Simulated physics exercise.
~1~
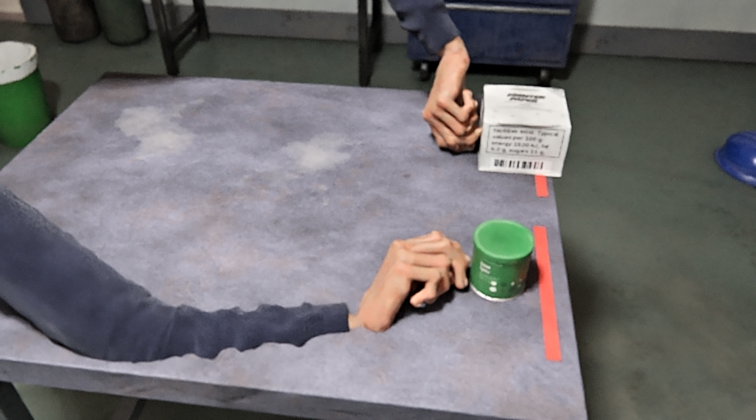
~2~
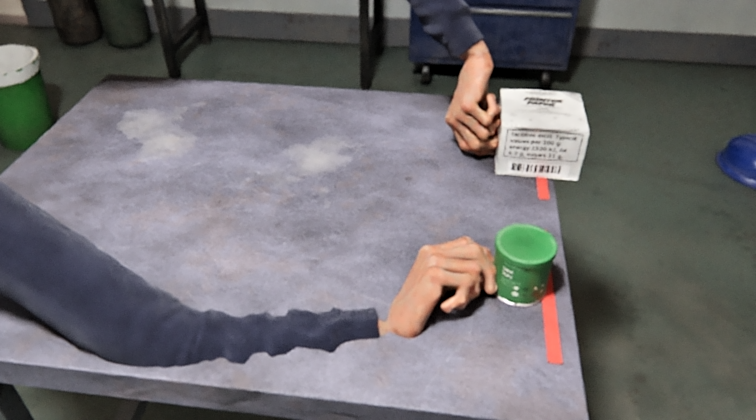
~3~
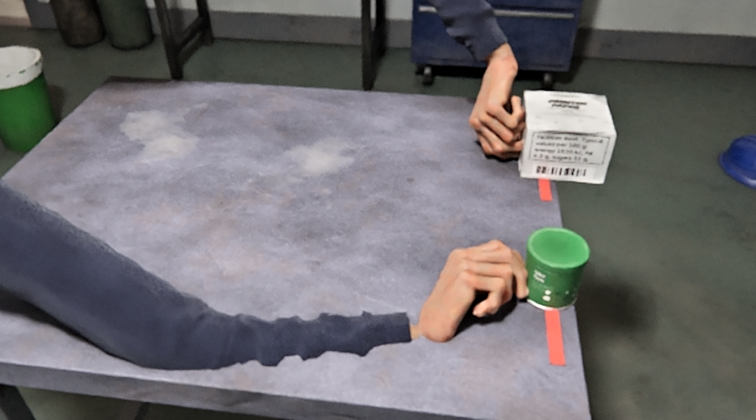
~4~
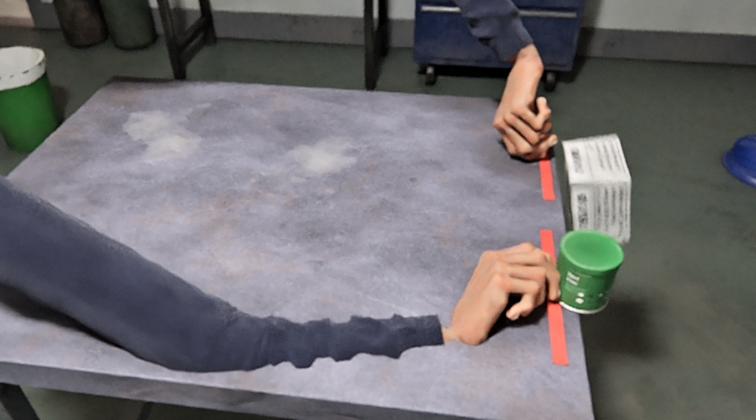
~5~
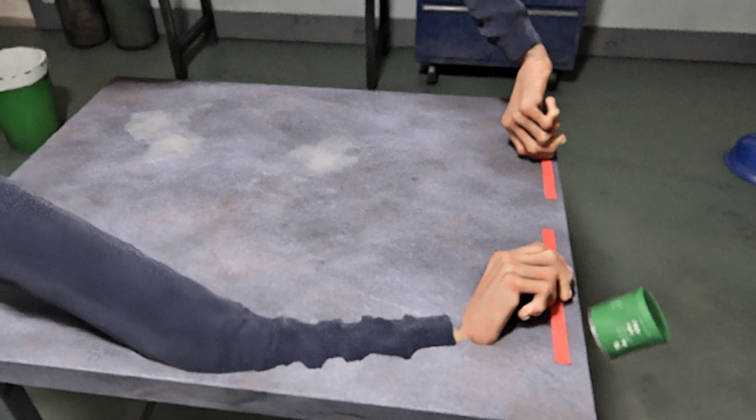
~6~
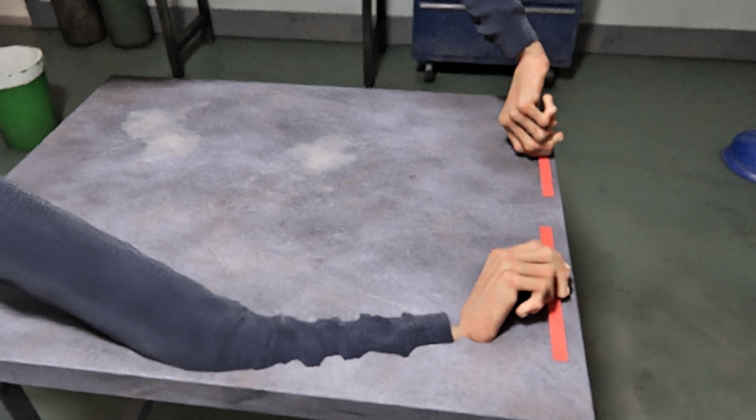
A white box and a green pot were pushed right across a table by two hands towards strips of red tape, until the box tipped over the edge and fell, followed by the pot, leaving both hands resting by the tape.
